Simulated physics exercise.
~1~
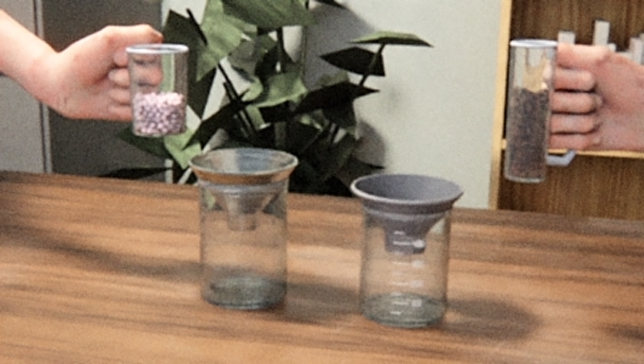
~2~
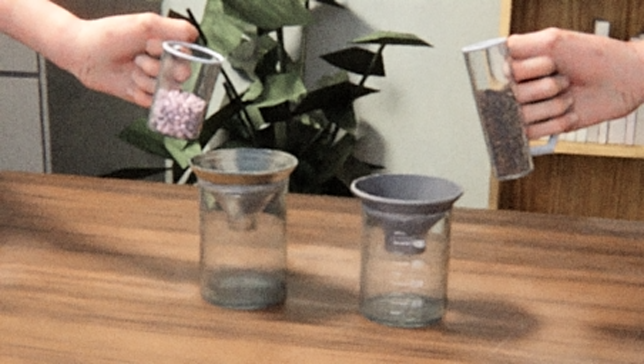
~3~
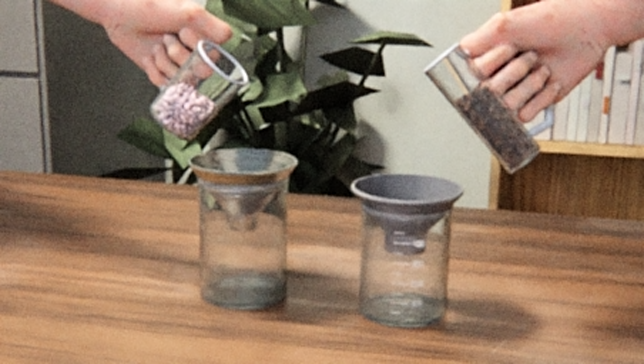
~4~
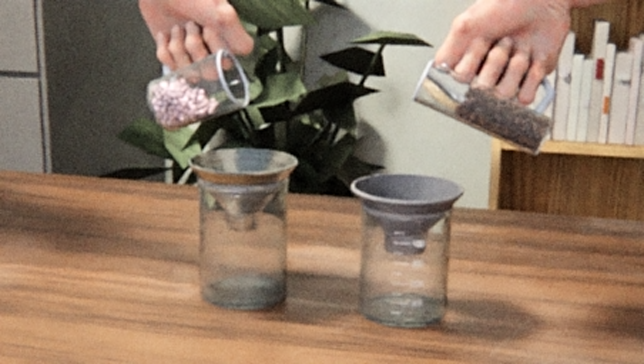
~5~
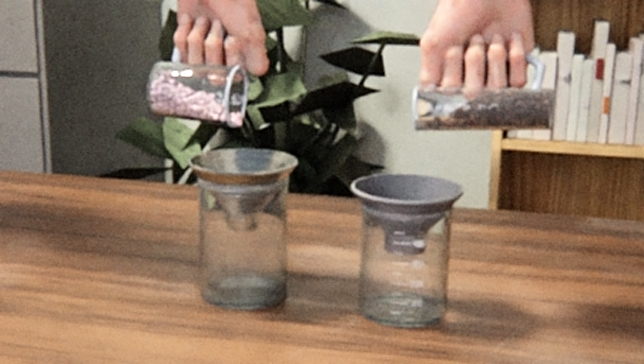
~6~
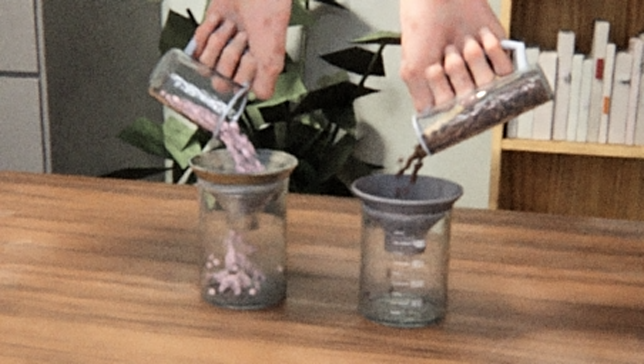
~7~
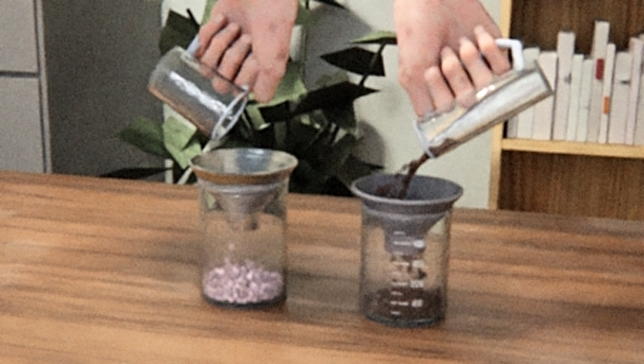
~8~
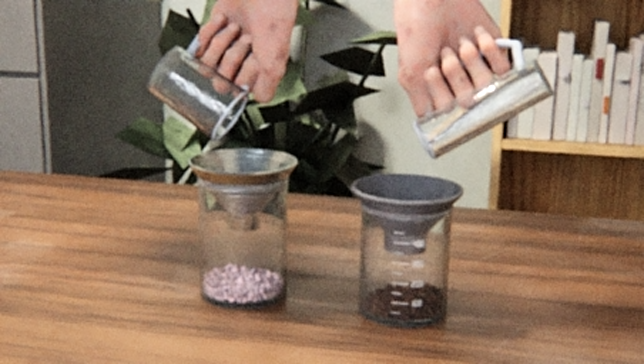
We see two hands tip glass cups over funnels set in glass jars on a wooden table, pouring pink bits on the left and dark brown bits on the right, until both cups are empty and all the bits lie at the bottom of the jars.
